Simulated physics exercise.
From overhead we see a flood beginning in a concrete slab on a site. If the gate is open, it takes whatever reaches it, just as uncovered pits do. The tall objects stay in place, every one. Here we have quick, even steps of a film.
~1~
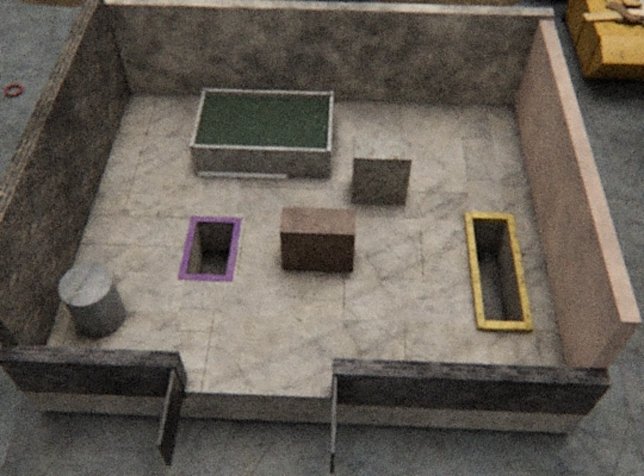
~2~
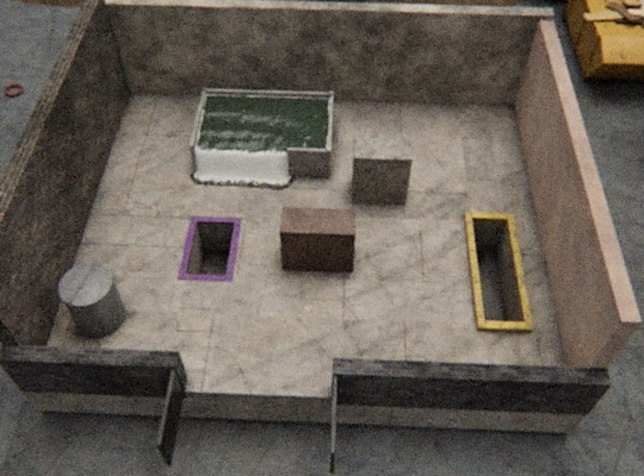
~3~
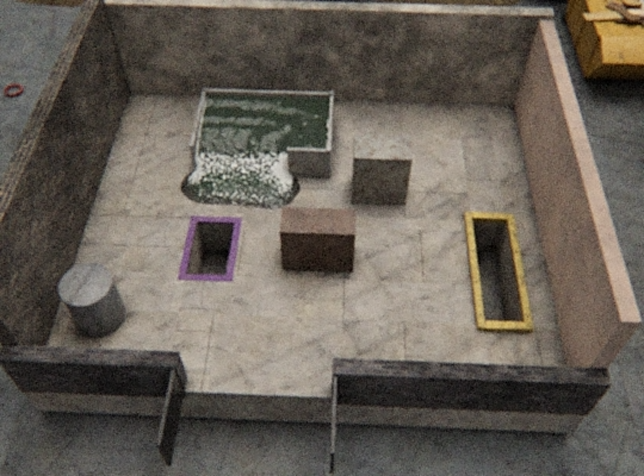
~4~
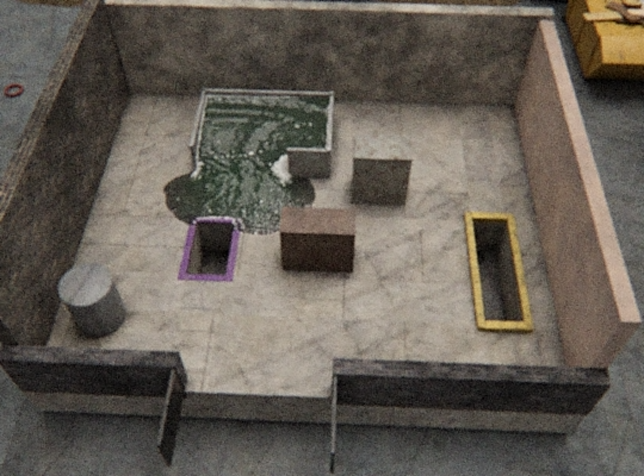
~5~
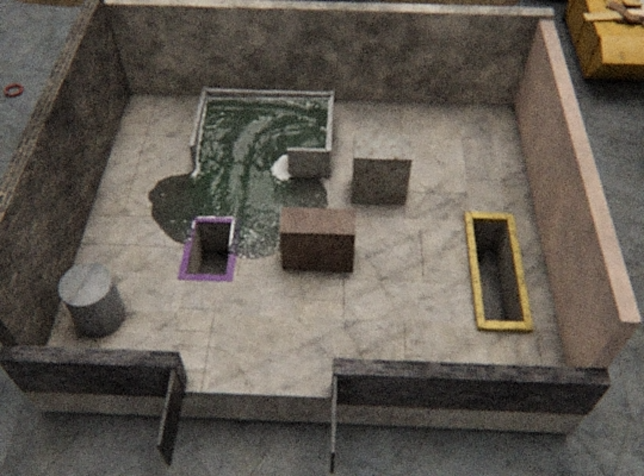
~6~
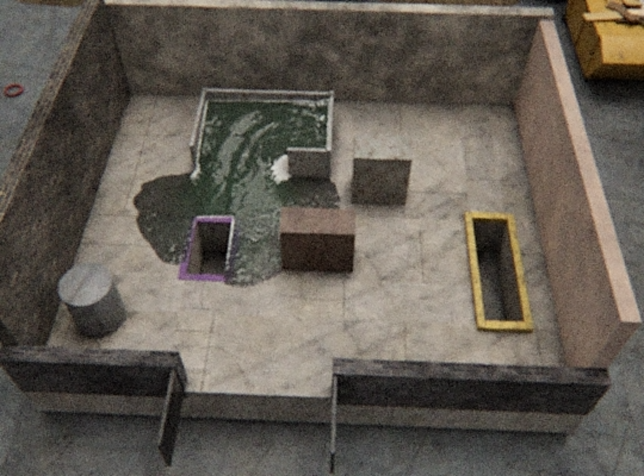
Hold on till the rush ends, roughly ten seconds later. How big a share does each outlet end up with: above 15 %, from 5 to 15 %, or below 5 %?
The result: The gate gets above 15 %; the purple pit gets above 15 %; the yellow pit gets below 5 %.
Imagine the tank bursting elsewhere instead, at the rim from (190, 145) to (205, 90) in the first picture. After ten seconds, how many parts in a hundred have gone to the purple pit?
That would be purple at 8 percent.
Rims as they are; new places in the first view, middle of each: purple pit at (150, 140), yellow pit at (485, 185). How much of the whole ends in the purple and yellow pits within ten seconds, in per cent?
The purple pit ends up with 6 per cent, the yellow pit with 0 per cent.
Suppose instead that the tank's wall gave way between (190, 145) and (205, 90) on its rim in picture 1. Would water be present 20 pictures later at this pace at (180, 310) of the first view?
Outcome: Swamped.
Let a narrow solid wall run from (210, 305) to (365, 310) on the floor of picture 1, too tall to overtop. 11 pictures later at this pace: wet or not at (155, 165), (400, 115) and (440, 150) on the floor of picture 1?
As listed: No water, no water, free of water.
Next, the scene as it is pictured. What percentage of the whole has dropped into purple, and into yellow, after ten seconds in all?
I'd put them at roughly 42 and 0 per cent respectively.
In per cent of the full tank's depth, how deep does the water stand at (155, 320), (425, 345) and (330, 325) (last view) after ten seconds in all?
In order: Roughly 4, 6 and 2 in a hundred.
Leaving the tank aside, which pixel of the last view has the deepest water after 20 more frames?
Near (39, 370).
A moment on, water covers 25 % of the floor; the gate 0 %, the purple pit 12 %, the yellow pit 0 %.
Next, water covers 35 % of the floor; the gate 4 %, the purple pit 21 %, the yellow pit 0 %.
Then, water covers 40 % of the floor; the gate 10 %, the purple pit 28 %, the yellow pit 0 %.
Later, water covers 45 % of the floor; the gate 17 %, the purple pit 35 %, the yellow pit 0 %.
In the end, water covers 50 % of the floor; the gate 21 %, the purple pit 41 %, the yellow pit 0 %.
